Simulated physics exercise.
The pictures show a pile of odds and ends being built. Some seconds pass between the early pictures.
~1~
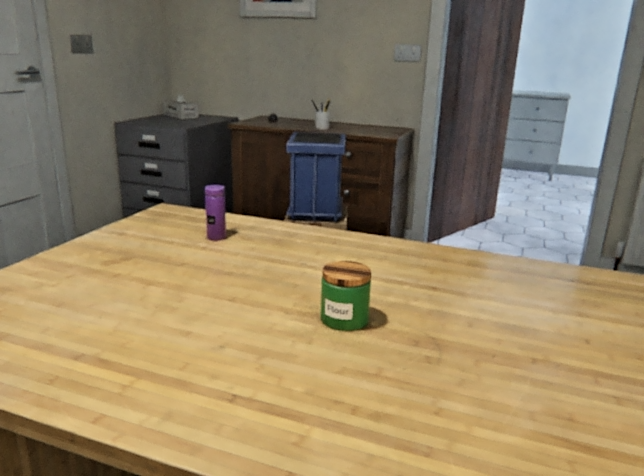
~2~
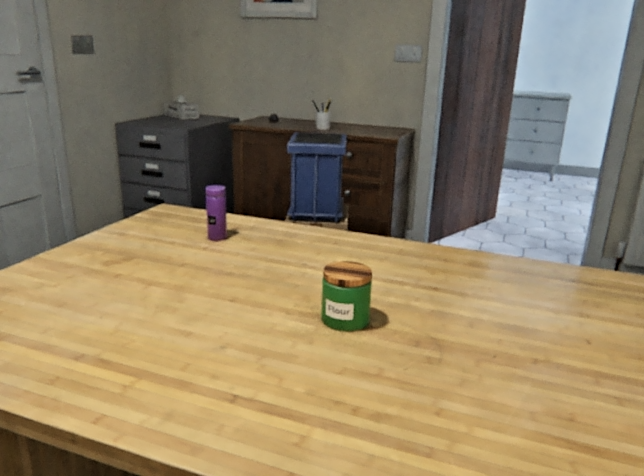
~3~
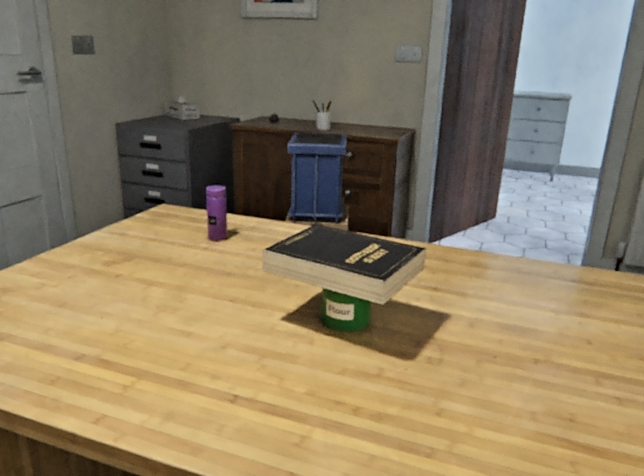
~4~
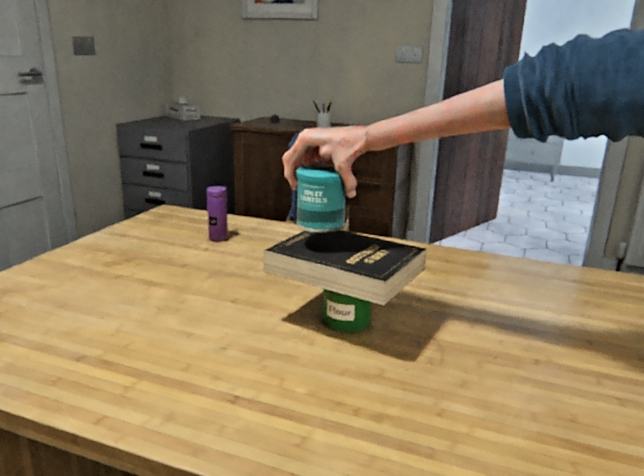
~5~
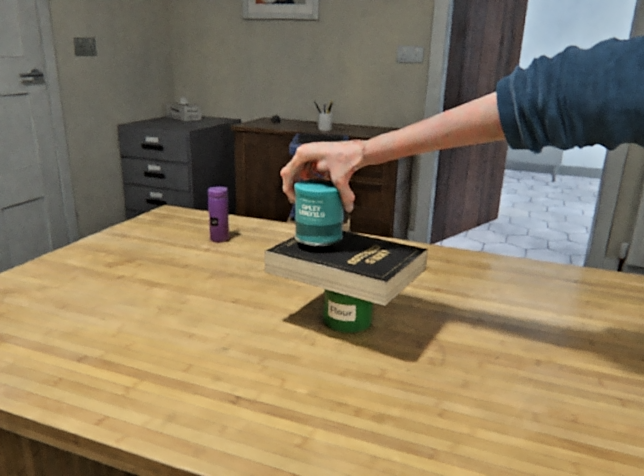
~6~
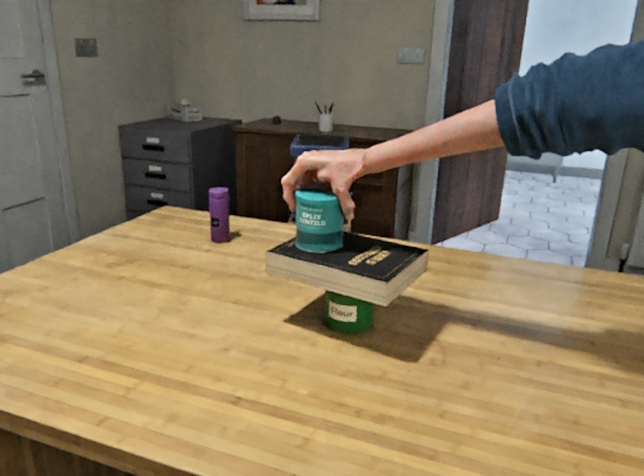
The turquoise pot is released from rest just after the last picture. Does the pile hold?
The pile holds.
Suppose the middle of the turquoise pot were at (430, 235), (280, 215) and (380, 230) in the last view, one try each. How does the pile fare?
First, it loses its balance; second, it comes apart; third, it stays up.
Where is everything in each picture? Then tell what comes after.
The last thing is not in view yet; purple shaker (216, 213), in the first frame.
The last thing is not in view yet, in the second frame.
The last thing is not in view yet, in the third frame.
On its way; turquoise pot (321, 198); purple shaker (218, 214), in the fourth frame.
On its way; turquoise pot (319, 212); black book (347, 260), in the fifth frame.
Set down, still held; turquoise pot (320, 220), in the sixth frame.
Then, 0.20 s past the last view, nothing moves.
Then, 0.40 s past the last view, turquoise pot resting near (320, 221).
Finally, all 4 still in place. Final places as the last picture's camera would see them, turquoise pot near (320, 221). The pile keeps its balance.
